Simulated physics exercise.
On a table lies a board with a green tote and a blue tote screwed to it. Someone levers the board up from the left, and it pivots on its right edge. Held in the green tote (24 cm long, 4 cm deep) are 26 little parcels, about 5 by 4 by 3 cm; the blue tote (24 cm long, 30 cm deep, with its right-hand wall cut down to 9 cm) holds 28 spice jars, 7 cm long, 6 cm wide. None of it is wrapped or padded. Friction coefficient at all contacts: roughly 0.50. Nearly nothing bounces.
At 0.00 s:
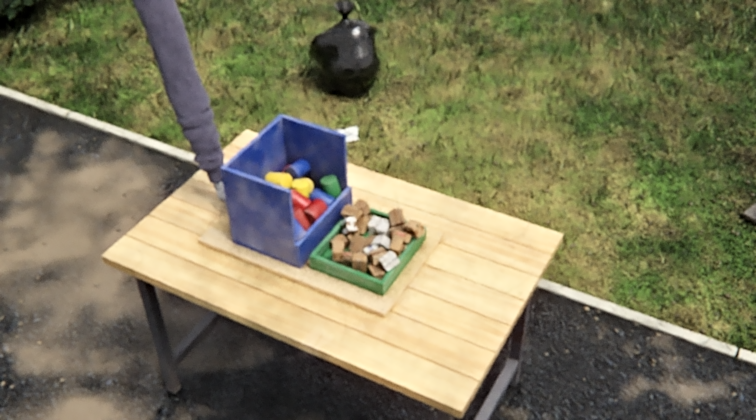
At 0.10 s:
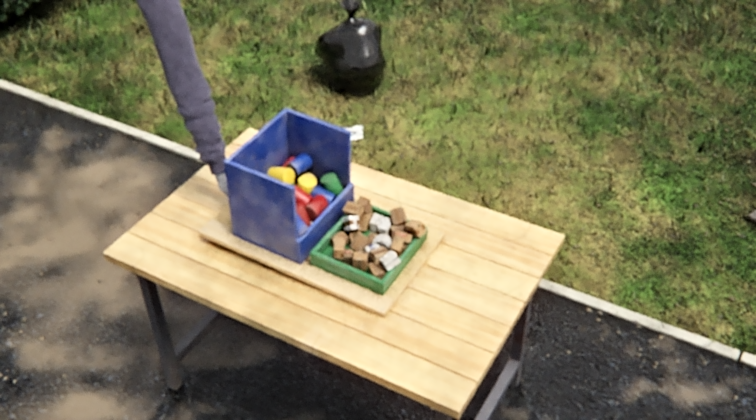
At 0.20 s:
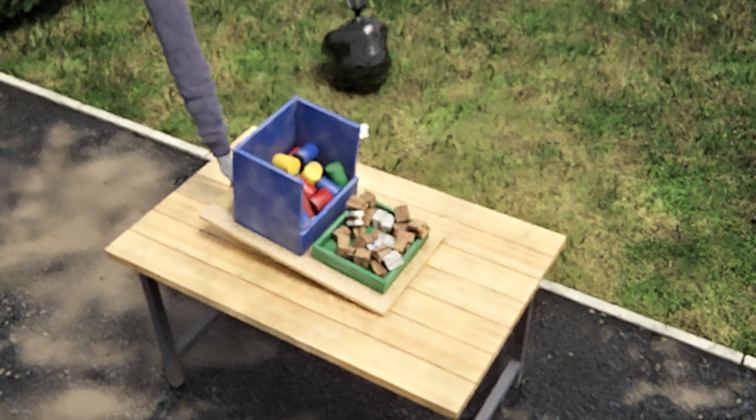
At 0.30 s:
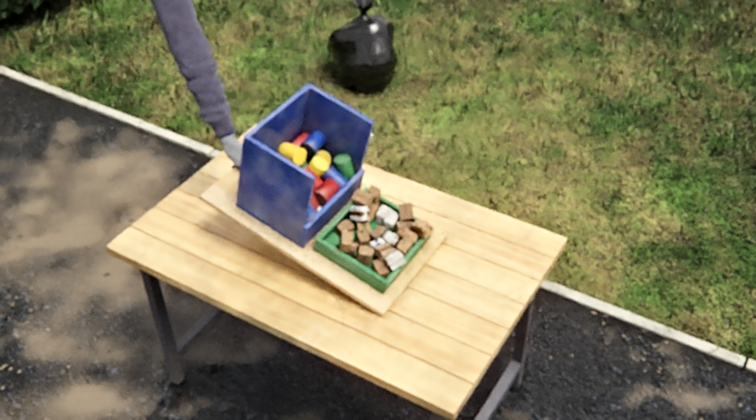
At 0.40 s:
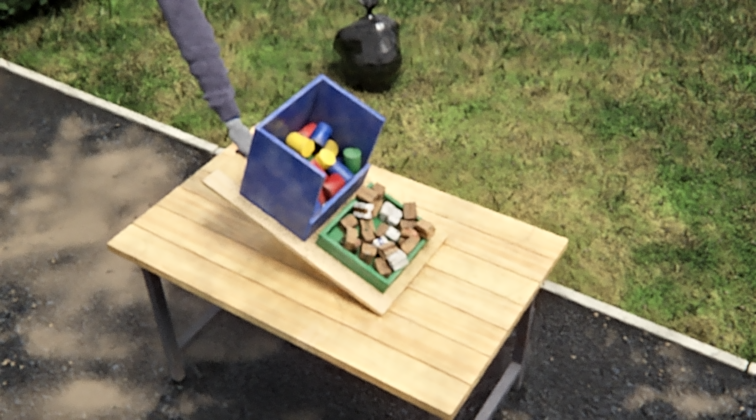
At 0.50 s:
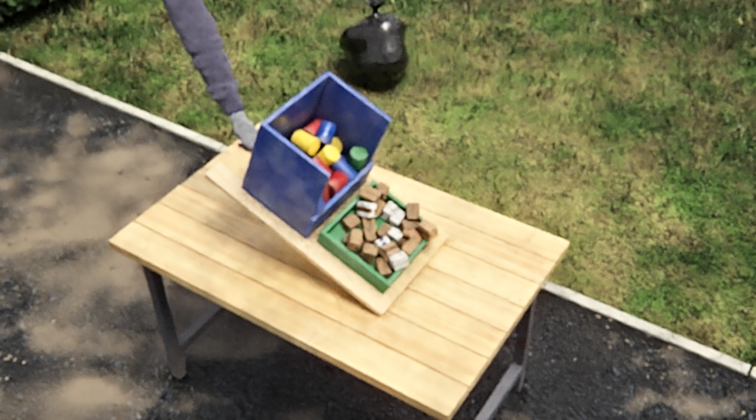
To begin with, a blue tote of colourful jars and a green tote of small brown and white parcels sit on a flat board on a wooden table. A gloved hand at the left raises that side of the board, steadily tilting both totes rightward, their contents still inside.
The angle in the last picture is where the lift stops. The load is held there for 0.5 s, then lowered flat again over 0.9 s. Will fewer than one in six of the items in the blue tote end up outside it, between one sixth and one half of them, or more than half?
Fewer than one in six.
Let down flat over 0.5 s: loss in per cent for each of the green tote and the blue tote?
Then the green tote sheds 10 %, while the blue tote sheds 10 %.
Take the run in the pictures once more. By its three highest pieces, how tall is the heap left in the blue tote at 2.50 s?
Around 15 centimetres.
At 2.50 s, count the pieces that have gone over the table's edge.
Estimated tally of pieces: Close to 0.
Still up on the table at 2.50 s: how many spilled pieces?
Piece count: Roughly 2.
After 0.82 s, tilt 22°; the green tote is down by 2 of 26 and the blue tote has all 28.
After 1.22 s, tilt 19°; the green tote is down by 2 of 26 and the blue tote is down by 1 of 28.
After 1.78 s, tilt 1°; the green tote is down by 2 of 26 and the blue tote is down by 1 of 28.
When it is over (at 2.50 s), the green tote is down by 2 of 26 and the blue tote is down by 1 of 28. Asked share, 1 of 28, 4 per cent.
